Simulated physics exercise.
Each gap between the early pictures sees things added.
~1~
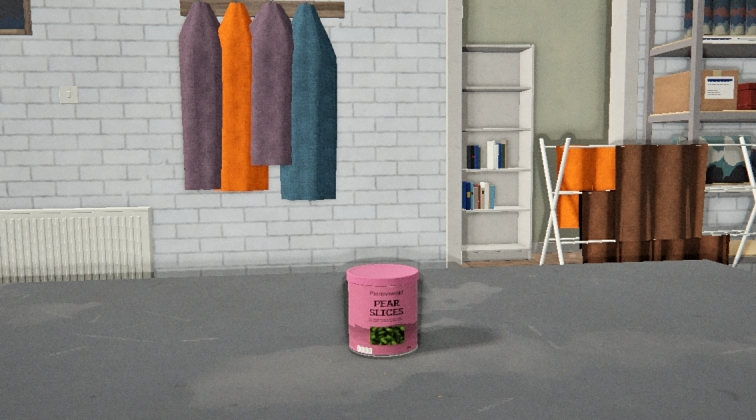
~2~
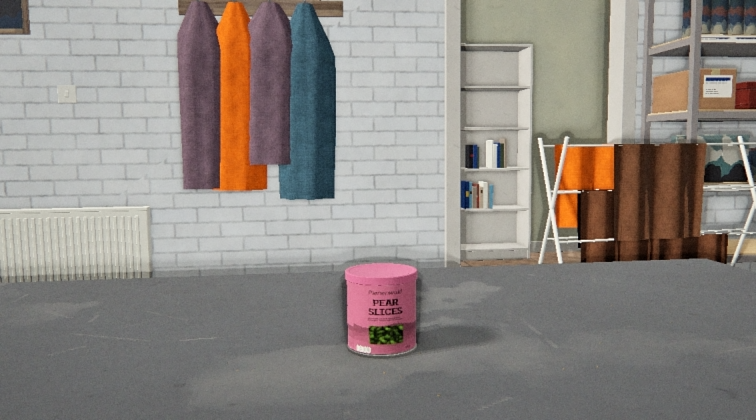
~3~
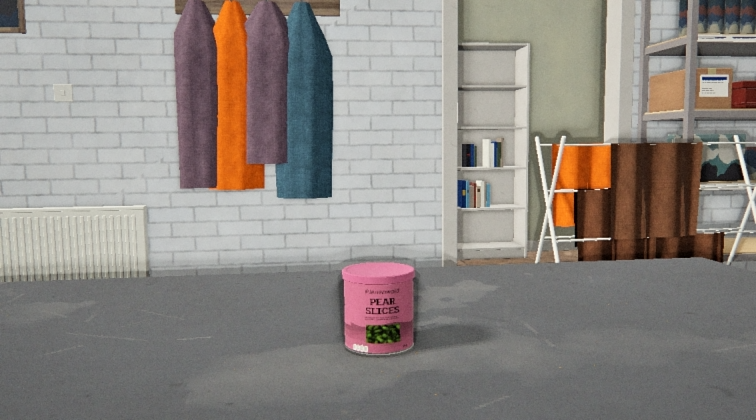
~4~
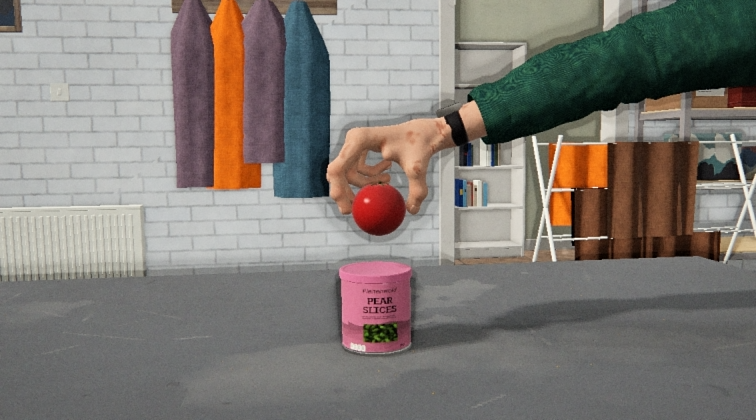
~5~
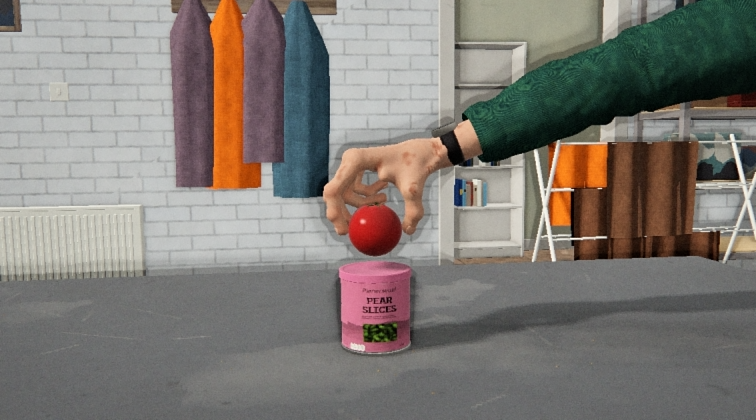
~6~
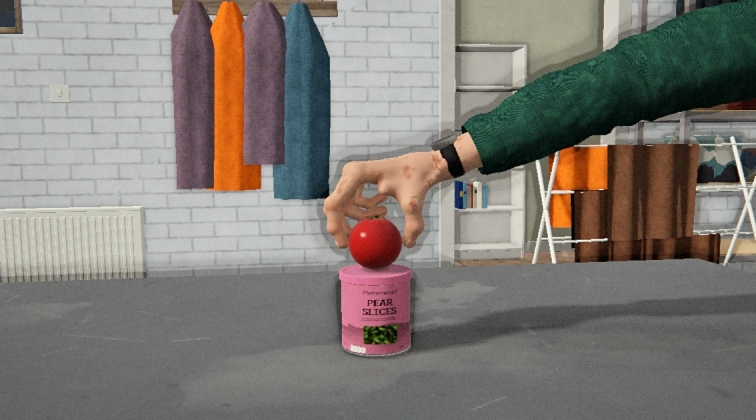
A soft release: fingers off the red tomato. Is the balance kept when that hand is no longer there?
Yes, the balance is kept.
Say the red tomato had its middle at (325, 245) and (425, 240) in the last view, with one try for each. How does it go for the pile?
Result 1: Pile falls; result 2: Pile falls.
Then, 0.20 s after the last picture, nothing has stirred.
Then, 0.50 s after the last picture, red tomato resting near (375, 244).
At rest, both in place. Seen from the same camera at the end, red tomato near (375, 244). The pile stays up.
